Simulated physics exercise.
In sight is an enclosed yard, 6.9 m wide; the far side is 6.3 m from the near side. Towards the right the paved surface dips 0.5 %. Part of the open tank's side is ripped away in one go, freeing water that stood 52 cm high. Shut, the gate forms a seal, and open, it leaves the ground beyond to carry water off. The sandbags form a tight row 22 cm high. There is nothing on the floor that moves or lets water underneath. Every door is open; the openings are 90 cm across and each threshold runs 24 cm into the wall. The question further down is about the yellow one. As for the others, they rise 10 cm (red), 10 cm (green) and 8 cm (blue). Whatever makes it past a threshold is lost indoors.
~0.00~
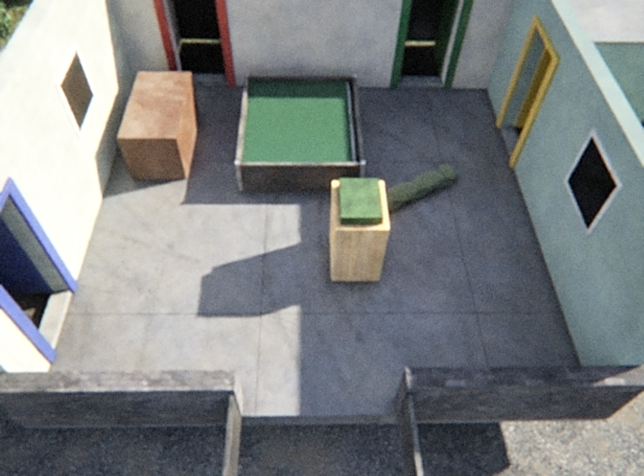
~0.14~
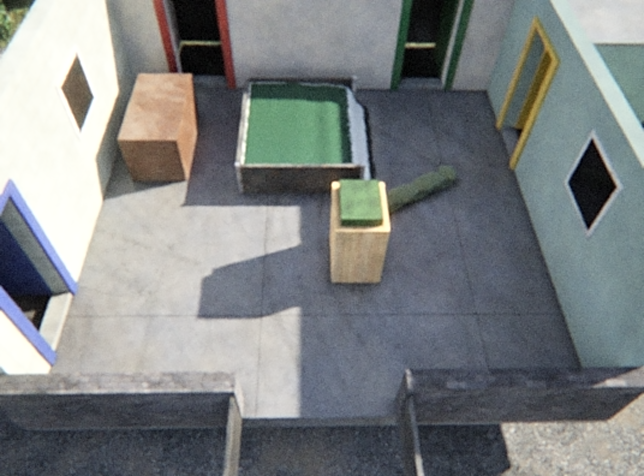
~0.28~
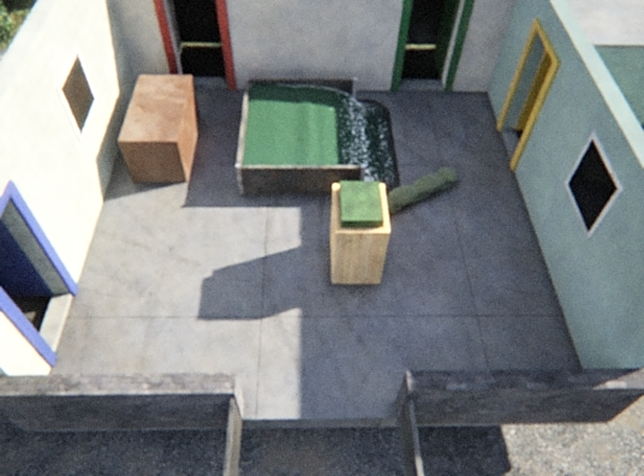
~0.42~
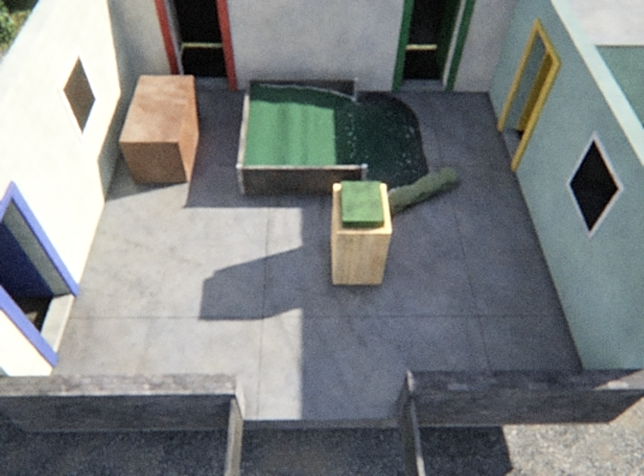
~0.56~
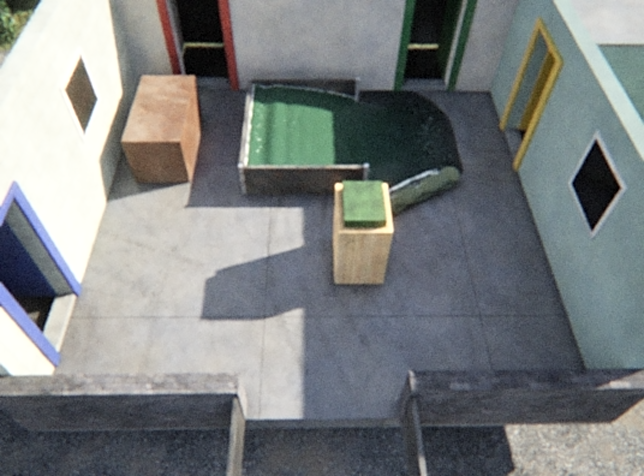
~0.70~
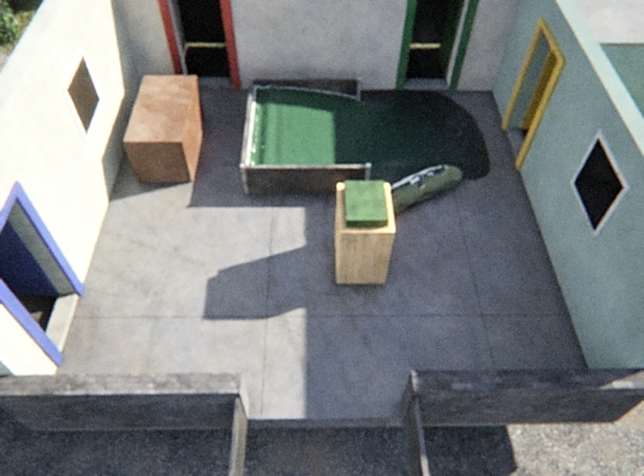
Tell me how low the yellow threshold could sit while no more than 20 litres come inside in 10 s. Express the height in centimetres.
At least 32 cm or so.
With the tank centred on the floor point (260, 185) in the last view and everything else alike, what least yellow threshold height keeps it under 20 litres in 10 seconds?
Some 23 cm.
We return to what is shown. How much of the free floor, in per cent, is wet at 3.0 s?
Roughly 30 percent.
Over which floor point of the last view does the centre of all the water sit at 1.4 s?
(363, 146).
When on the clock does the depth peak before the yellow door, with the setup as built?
Crest at t of about 2.6 s.
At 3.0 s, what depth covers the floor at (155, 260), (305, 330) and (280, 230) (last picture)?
Depths of roughly 0 cm, 0 cm and 2 cm, in that order.
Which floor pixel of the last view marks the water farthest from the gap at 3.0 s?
Roughly at (569, 321) in the last view.
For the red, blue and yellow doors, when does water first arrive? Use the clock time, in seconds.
Arrival: Red 5.0 s, blue not in the 10 s, yellow 0.9 s.
After 1.4 s water covers 20 % of the floor, deepest (33 cm) near (492, 96); 20 cm at the yellow door, 54 litres in over its 7 cm threshold.
After 3.0 s water covers 30 % of the floor, deepest (28 cm) near (492, 125); 27 cm at the yellow door, 349 litres in over its 7 cm threshold.
After 10.0 s water covers 80 % of the floor, deepest (8 cm) near (386, 196); 6 cm at the yellow door, 524 litres in over its 7 cm threshold.
At the yellow door as built, the water arrived by 0.9 s and peaked near 30 cm at 2.6 s.
Run again over the same 10 s with other heights there, 56 litres in over 27 cm, 4 litres over 36.5 cm. The limit of 20 litres is kept from about 32 cm up.
